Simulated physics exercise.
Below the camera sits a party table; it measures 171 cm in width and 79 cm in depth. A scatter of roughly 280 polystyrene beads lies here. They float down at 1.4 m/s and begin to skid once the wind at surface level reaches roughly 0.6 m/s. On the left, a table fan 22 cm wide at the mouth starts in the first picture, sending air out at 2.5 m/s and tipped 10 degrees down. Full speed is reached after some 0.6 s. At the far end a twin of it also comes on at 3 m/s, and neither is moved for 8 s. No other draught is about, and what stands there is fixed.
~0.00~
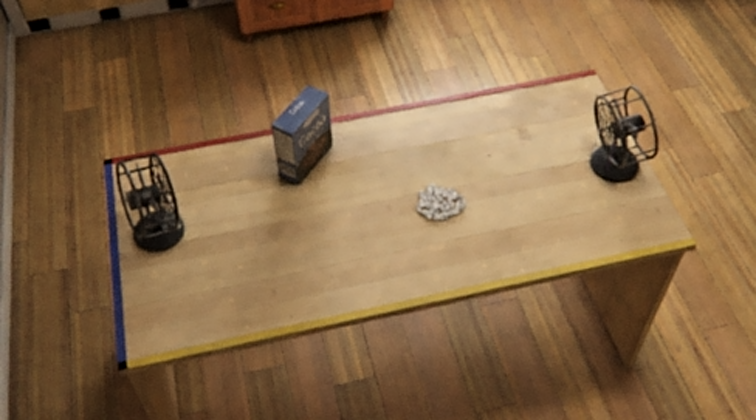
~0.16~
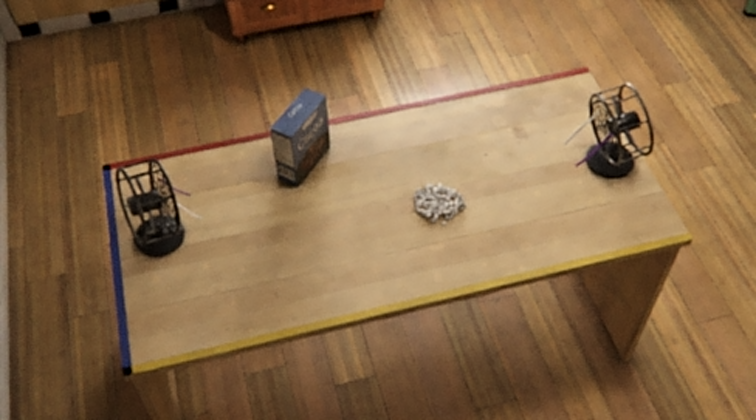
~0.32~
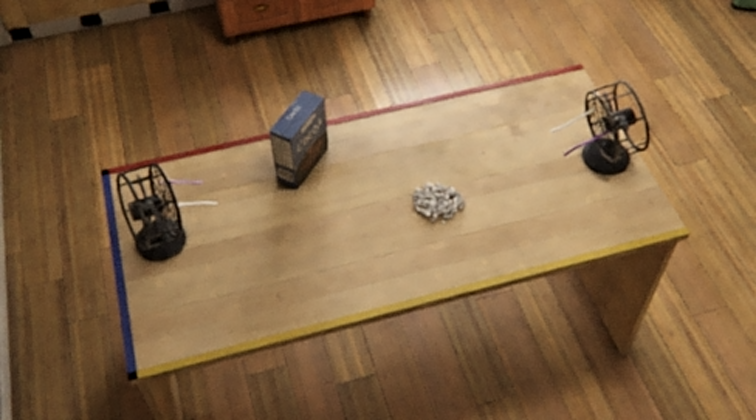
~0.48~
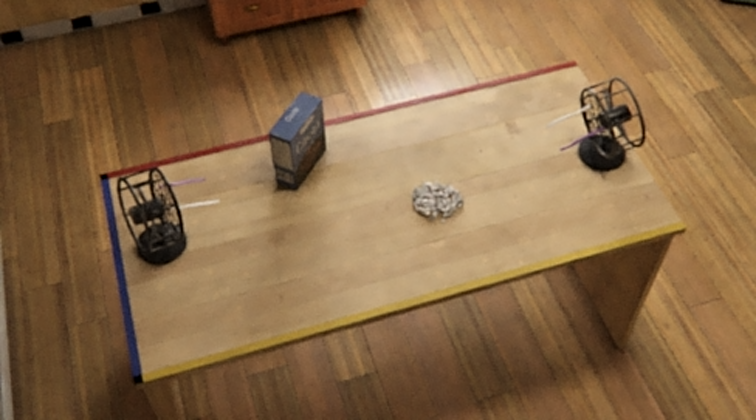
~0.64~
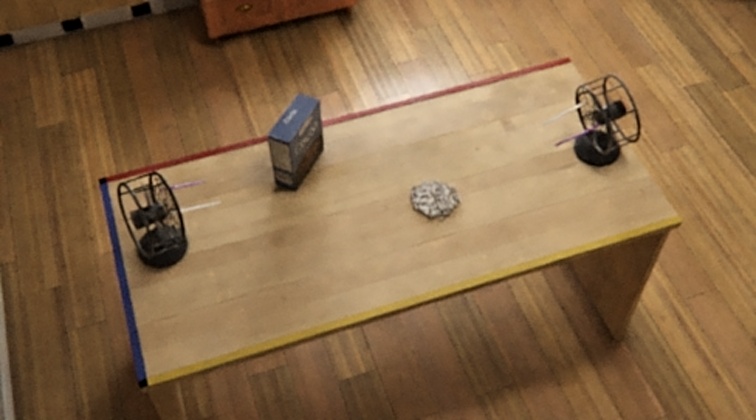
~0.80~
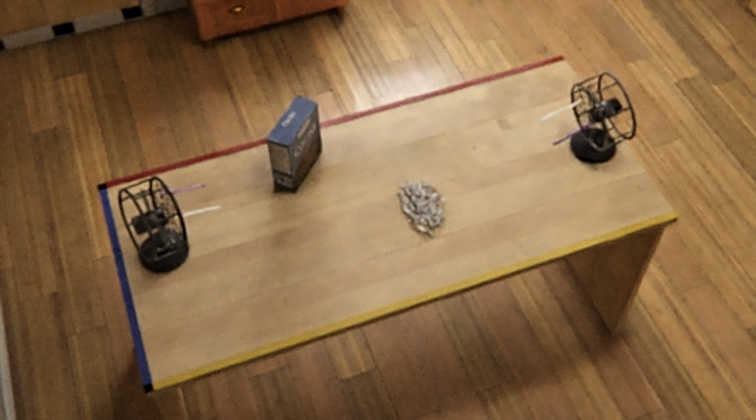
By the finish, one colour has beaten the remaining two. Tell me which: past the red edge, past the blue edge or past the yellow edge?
I would say past the yellow edge.
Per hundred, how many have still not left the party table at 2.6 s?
Close to 0 in a hundred are still there.
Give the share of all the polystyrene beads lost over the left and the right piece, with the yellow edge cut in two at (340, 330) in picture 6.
10 % left and 80 % right.
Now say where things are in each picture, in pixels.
In the first frame, the middle of the polystyrene beads is near (438, 202), none has stirred yet, the mouth of the table fan is at (147, 196) and that of the second one at (625, 127).
In the second frame, the middle of the polystyrene beads is near (440, 202), none has stirred yet, the yellow edge is centred on (423, 304), the red edge is centred on (355, 114) and the blue edge is centred on (112, 262).
In the third frame, the middle of the polystyrene beads is near (436, 200), none has stirred yet and the top of a carton is at (297, 114).
In the fourth frame, the middle of the polystyrene beads is near (434, 199) and none has stirred yet.
In the fifth frame, the middle of the polystyrene beads is near (433, 198) and about 1 % have left their places.
In the sixth frame, the middle of the polystyrene beads is near (421, 205), the farthest in sight from the table fan is at (444, 200) and about 85 % have left their places.
After 1.6 s, 86 % are over the yellow edge, 9 % over the red edge and 0 % over the blue edge; 82 % are gone or lie where they will stay.
After 2.6 s, 90 % are over the yellow edge, 9 % over the red edge and 1 % over the blue edge; 100 % are gone or lie where they will stay.
After 4.4 s, 90 % are over the yellow edge, 9 % over the red edge and 1 % over the blue edge; 100 % are gone or lie where they will stay.
After 8.0 s, at the end, 90 % are over the yellow edge, 9 % over the red edge and 1 % over the blue edge.
